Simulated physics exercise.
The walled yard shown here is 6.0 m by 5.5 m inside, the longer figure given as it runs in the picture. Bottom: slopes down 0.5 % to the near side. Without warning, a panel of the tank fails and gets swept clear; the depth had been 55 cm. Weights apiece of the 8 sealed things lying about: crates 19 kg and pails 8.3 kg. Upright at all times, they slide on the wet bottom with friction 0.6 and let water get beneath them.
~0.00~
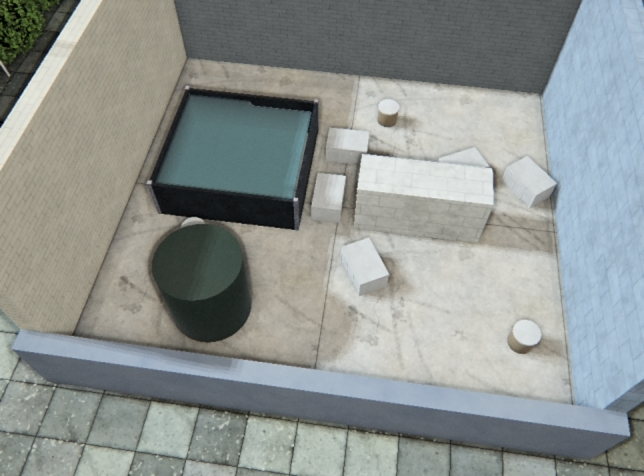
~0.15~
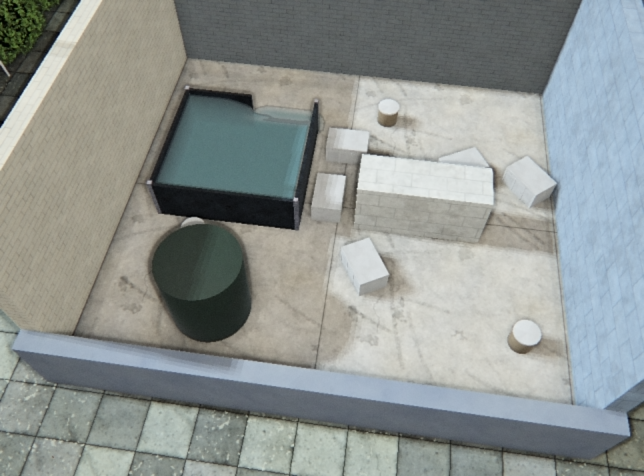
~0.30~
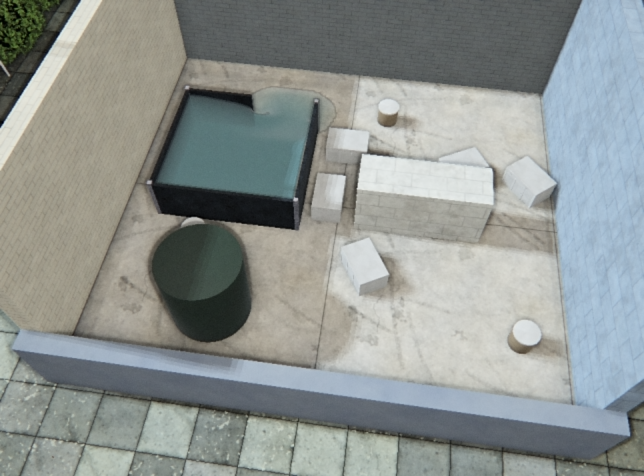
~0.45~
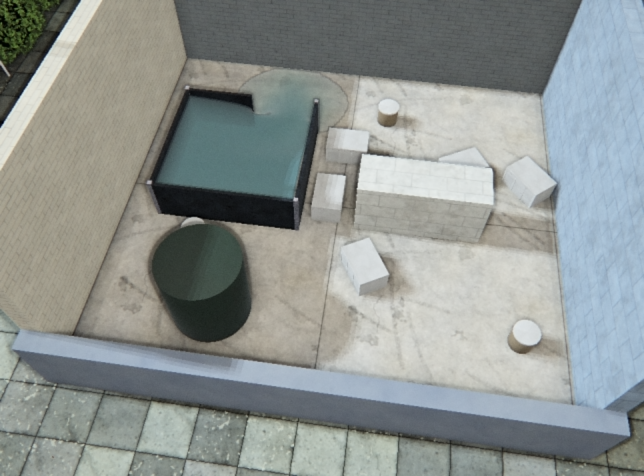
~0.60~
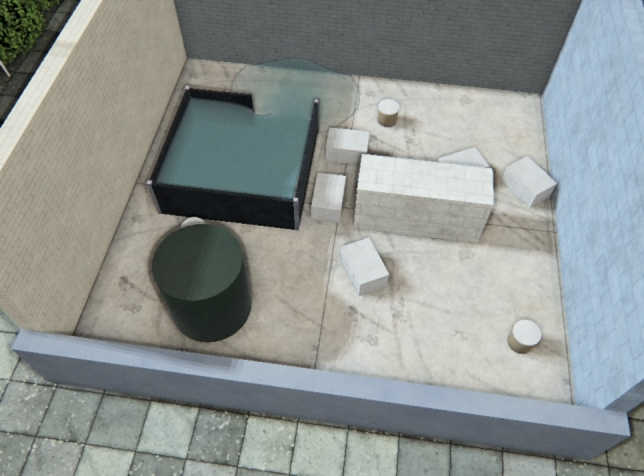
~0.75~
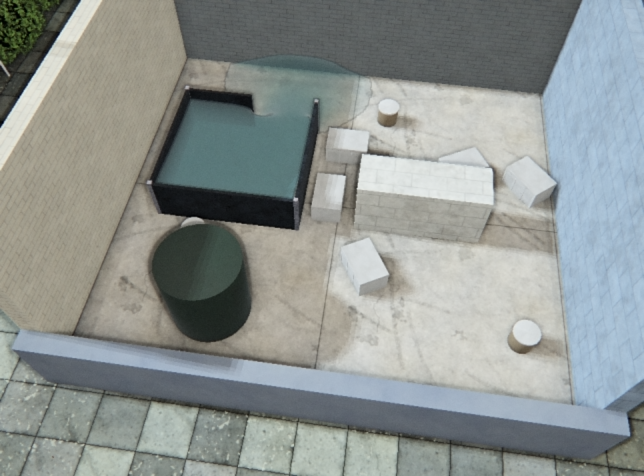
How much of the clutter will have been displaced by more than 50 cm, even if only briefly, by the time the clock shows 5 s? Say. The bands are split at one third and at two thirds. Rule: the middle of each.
I expect that share to be quite small, below a third.
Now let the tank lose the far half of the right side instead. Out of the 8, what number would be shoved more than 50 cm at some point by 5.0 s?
Count: 3.
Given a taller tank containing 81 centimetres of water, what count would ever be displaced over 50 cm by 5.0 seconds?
In that case the number is 2.
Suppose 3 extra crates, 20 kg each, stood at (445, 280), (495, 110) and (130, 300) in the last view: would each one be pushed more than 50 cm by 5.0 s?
Order as given: Stays inside it, goes farther, stays inside it.
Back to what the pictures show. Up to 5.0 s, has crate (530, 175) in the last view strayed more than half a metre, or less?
The answer is greater.
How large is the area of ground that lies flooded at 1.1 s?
Around 7.0 m2 of it.
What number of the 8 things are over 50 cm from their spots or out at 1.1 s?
By my tally, 0.
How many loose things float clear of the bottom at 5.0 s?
At that time, 0.
After 1.1 s 0 of 8 are over 50 cm from their spots; 0 afloat.
After 2.2 s 0 of 8 are over 50 cm from their spots; 0 afloat.
After 3.5 s 0 of 8 are over 50 cm from their spots; 0 afloat.
After 5.0 s 1 of 8 are over 50 cm from their spots, and 1 have been at some point; 0 afloat.
